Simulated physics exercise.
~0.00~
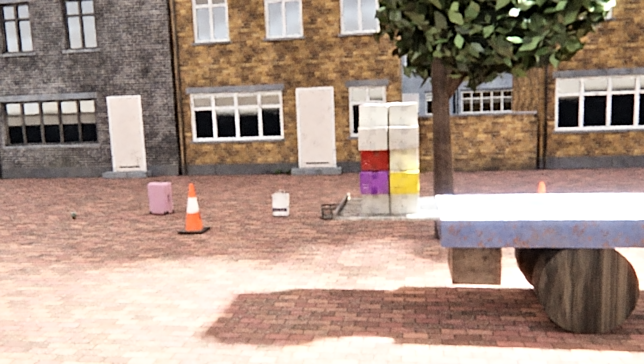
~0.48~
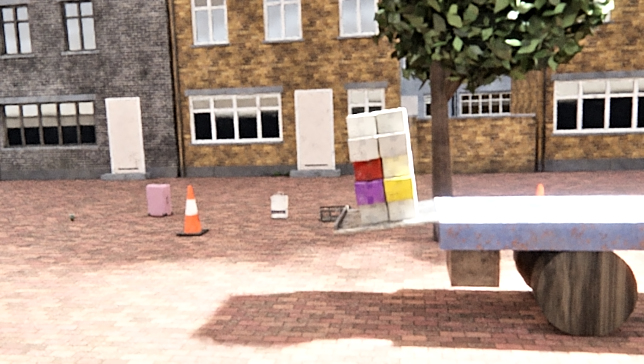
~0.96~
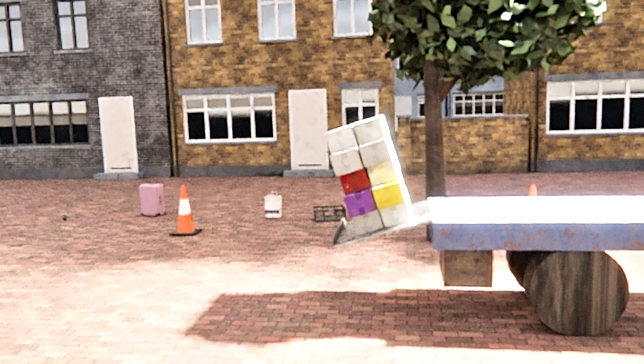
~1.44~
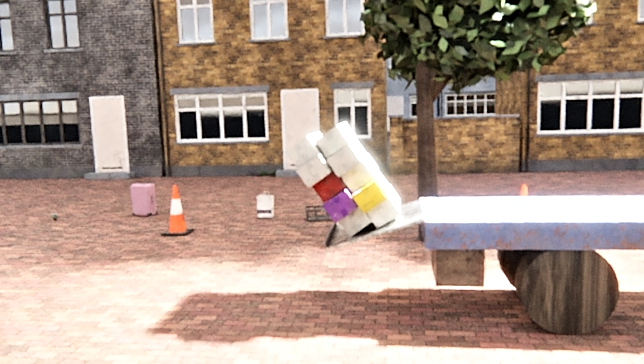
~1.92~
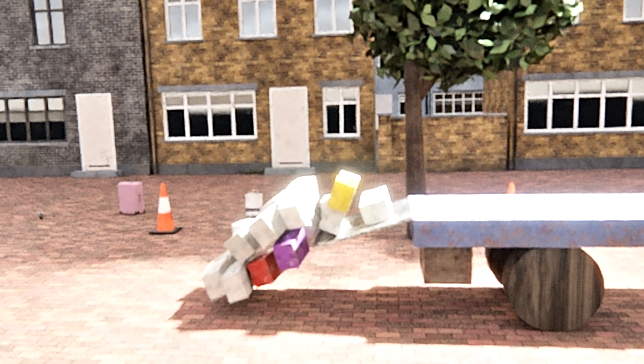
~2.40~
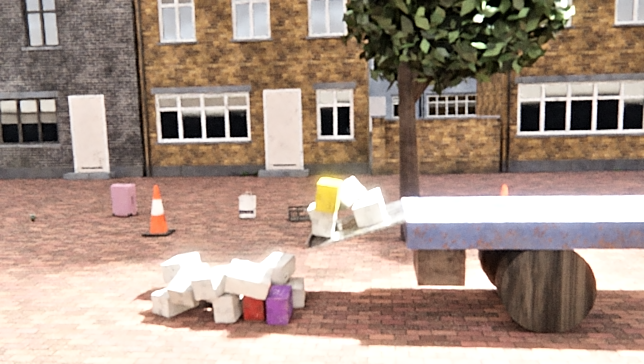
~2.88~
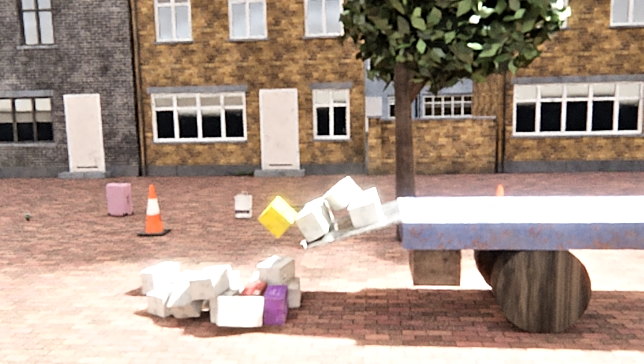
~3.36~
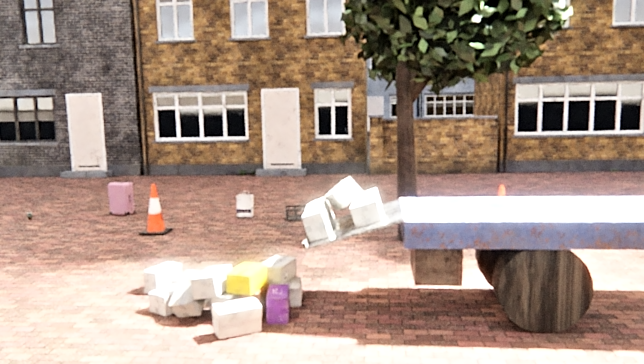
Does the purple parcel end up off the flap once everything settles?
Yes, the purple parcel drops off the flap and ends up on the brick paving beside the other fallen parcels.
